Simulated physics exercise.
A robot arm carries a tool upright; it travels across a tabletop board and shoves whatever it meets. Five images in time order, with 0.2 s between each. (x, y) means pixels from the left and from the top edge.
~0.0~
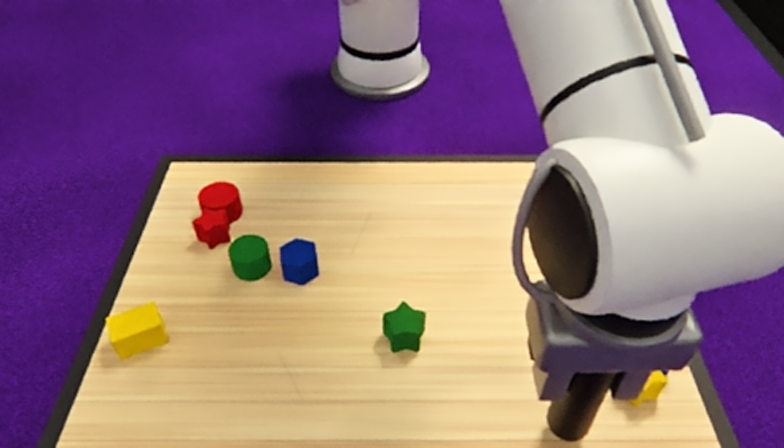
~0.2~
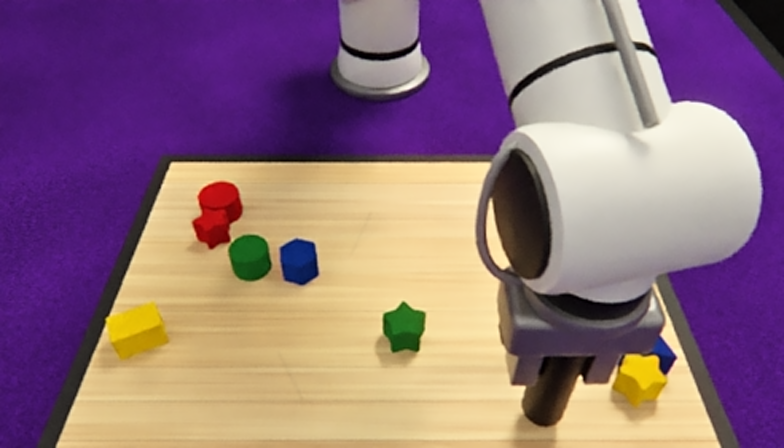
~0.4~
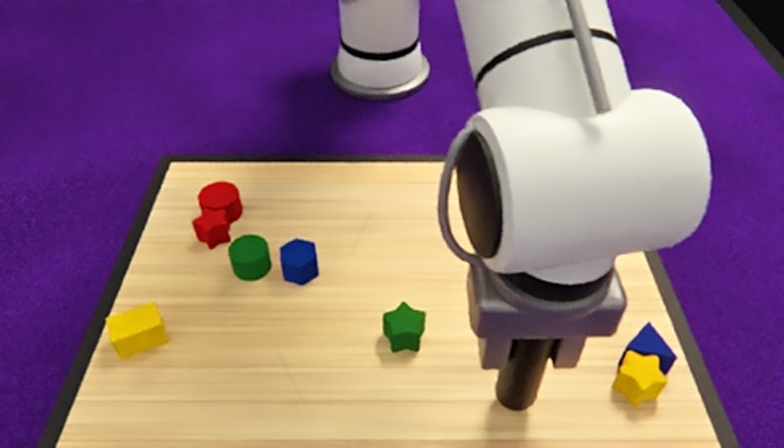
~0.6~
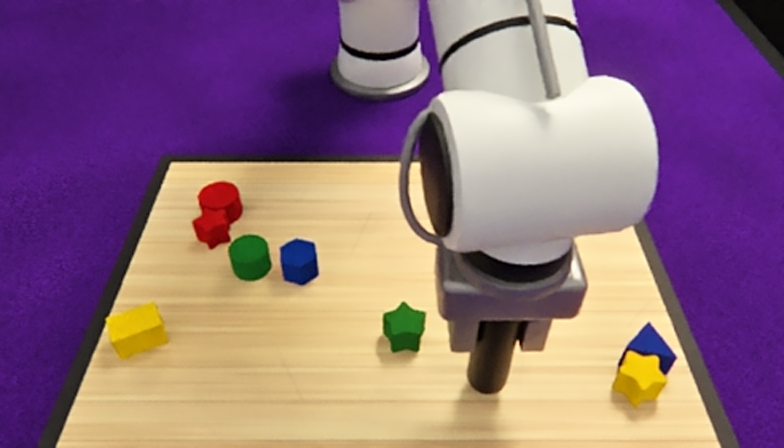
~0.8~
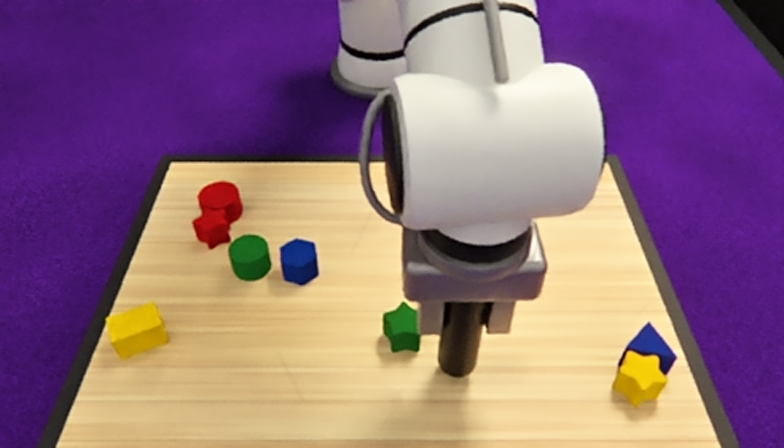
A white robot arm with a dark, rod-like tip moved steadily left across a wooden board, uncovering a yellow star and a blue block, and came close beside the green star without moving any blocks.
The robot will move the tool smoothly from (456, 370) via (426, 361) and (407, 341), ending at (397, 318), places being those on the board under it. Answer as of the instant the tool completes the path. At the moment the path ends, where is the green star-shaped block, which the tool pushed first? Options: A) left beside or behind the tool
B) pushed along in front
B - pushed along in front.
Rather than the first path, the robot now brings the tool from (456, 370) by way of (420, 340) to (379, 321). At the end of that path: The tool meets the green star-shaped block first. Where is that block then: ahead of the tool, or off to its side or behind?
It is driven along in front.
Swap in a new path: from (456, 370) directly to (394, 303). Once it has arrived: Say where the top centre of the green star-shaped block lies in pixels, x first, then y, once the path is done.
For the centre of its top, I'd go with (364, 298).
On the path given first. Halfway along, tool (415, 343); green star-shaped block (391, 305), turned 10° clockwise.
At the end, tool (397, 310); green star-shaped block (372, 275).
